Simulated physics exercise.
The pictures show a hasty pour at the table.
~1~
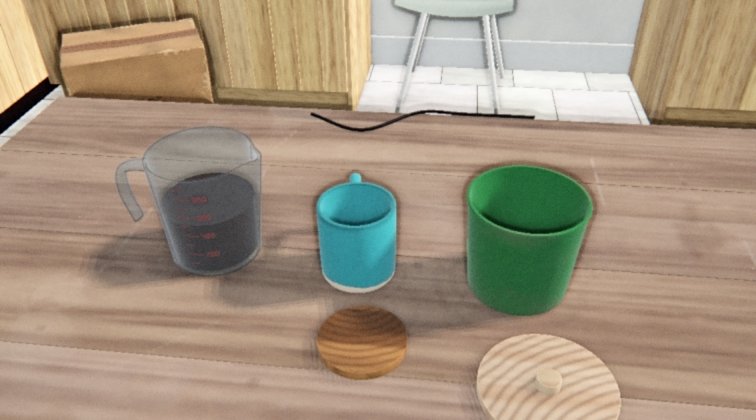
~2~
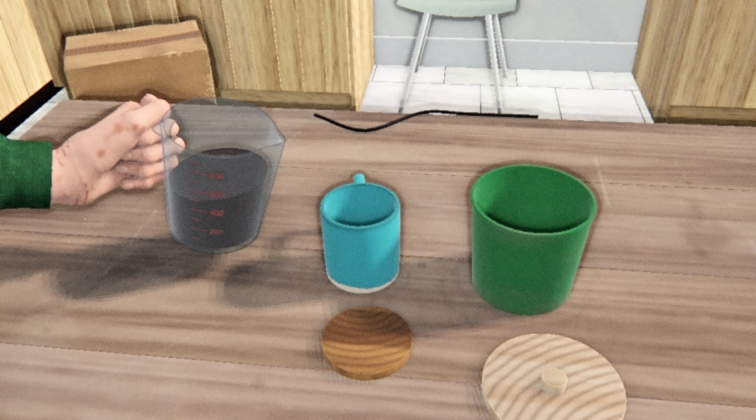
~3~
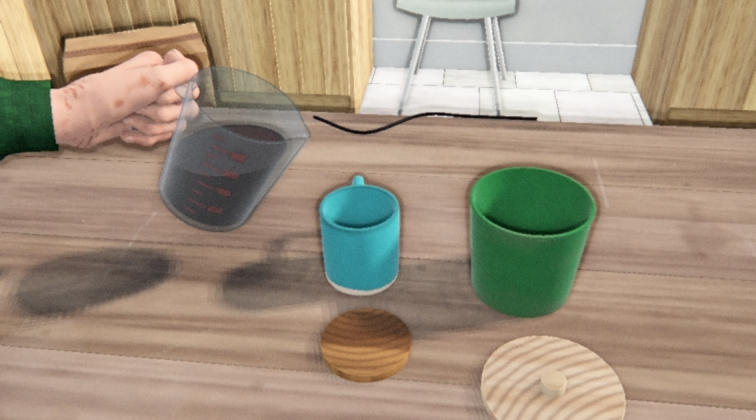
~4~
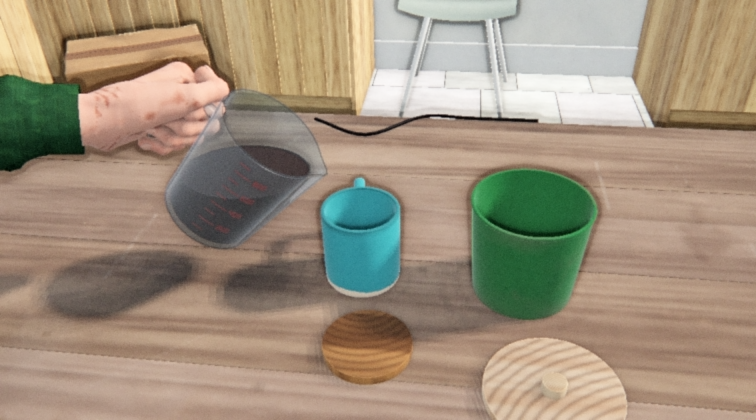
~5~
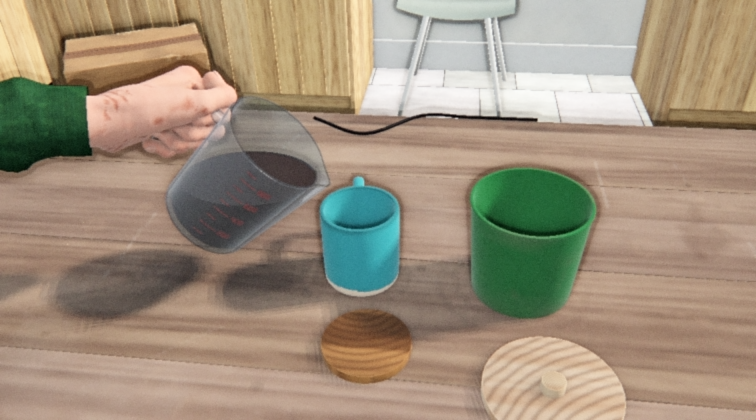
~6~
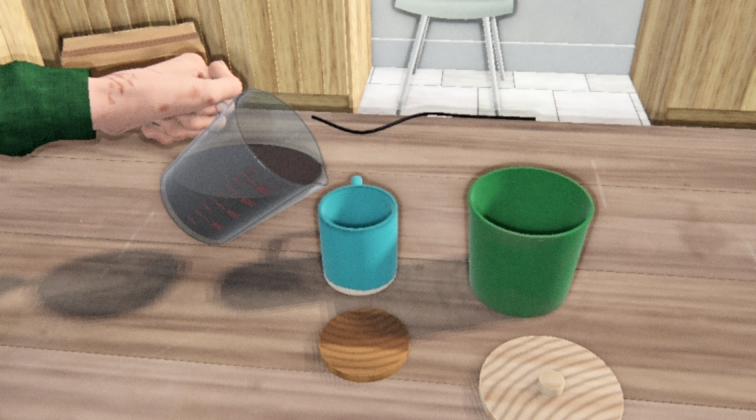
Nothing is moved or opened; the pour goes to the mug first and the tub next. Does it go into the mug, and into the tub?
Left, the mug catches it; right, the tub catches it.
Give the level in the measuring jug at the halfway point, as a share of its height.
Close to 25 %.
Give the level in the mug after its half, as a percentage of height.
About 65 per cent.
Soon after, the coffee goes into the mug.
Later, the coffee goes into the tub.
In the end, the mug has its share inside; the tub has its share inside.
